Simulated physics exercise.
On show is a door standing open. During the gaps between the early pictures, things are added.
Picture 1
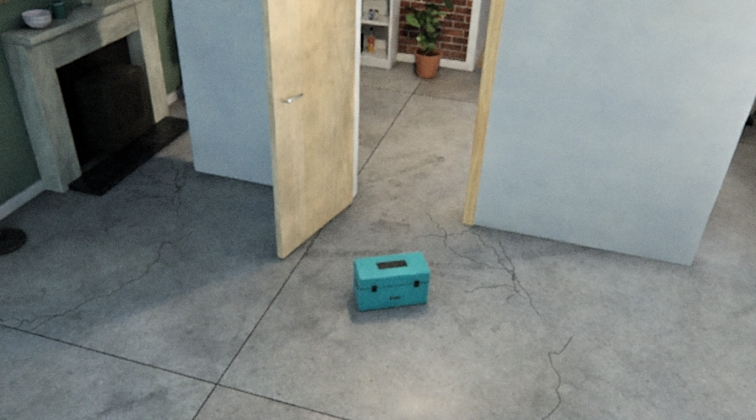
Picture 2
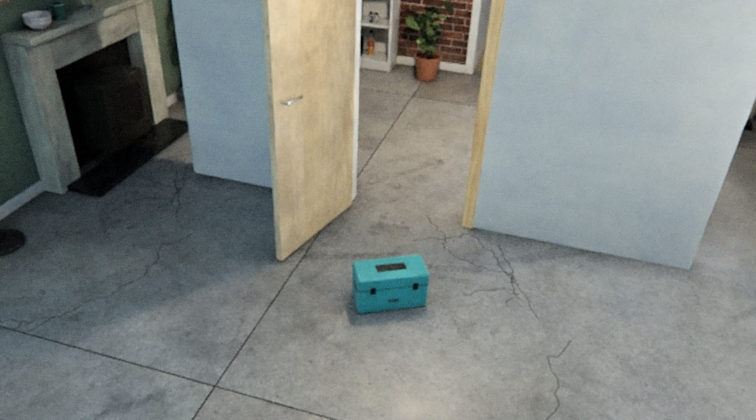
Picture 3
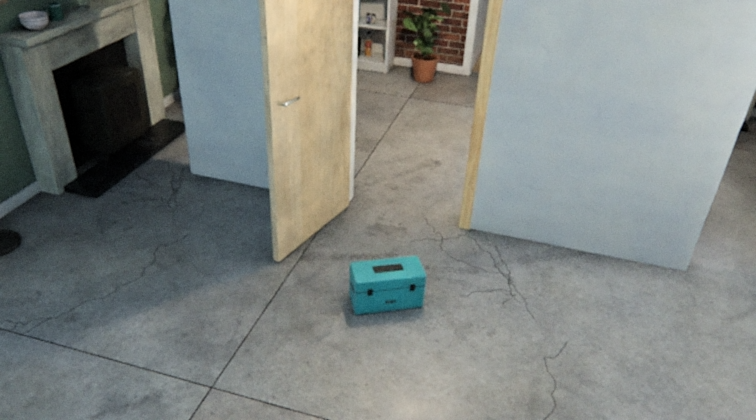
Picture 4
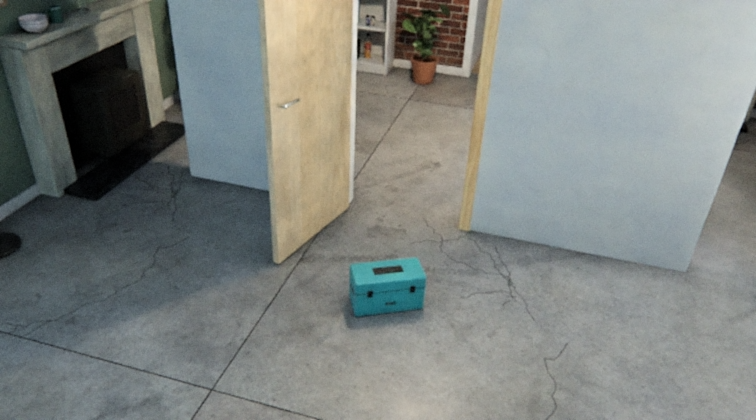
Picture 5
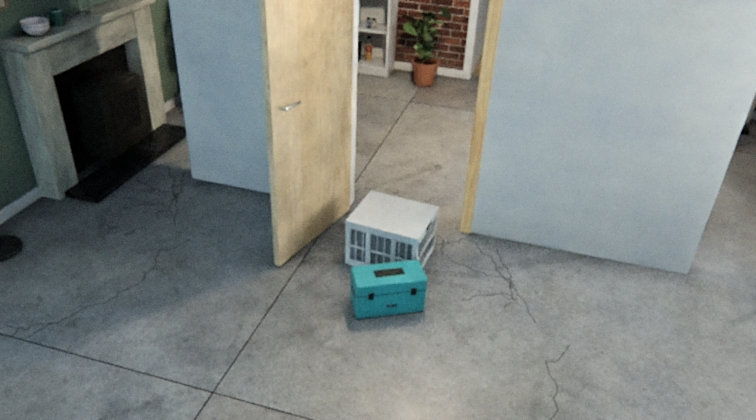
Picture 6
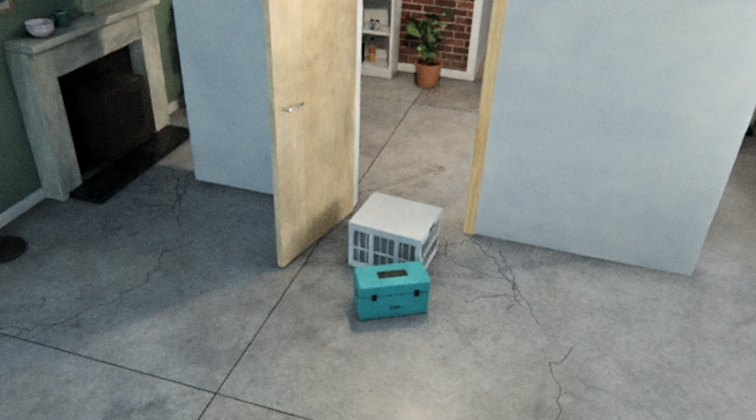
Turquoise toolbox sitting on a cracked concrete floor before a wide-open, motionless door, a white slatted chest suddenly appearing behind it.
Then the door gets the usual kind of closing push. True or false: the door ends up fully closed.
False.
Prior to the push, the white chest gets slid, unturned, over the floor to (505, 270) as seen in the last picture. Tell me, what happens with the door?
Observation: Afterwards the door travels the full way.
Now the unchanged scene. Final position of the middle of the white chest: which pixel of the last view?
Around (404, 236).
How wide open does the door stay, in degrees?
I'd say it stays open by roughly 70 degrees.
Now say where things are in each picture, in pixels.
In the first picture, door wide open and still; turquoise toolbox (391, 281).
In the second picture, door wide open and still; turquoise toolbox (390, 284).
In the third picture, door wide open and still; turquoise toolbox (387, 285).
In the fourth picture, door wide open and still; turquoise toolbox (387, 287).
In the fifth picture, door wide open and still; turquoise toolbox (388, 289).
In the sixth picture, door wide open and still; white chest (395, 236); turquoise toolbox (391, 290).
Then, 0.50 s past the last view, door 94° open.
Then, 0.80 s past the last view, door 79° open.
Then, 1.00 s past the last view, door 71° open; white chest displaced a little near (401, 236).
Finally, door 69° open; both still in place. Final places as the last picture's camera would see them, white chest near (404, 236).
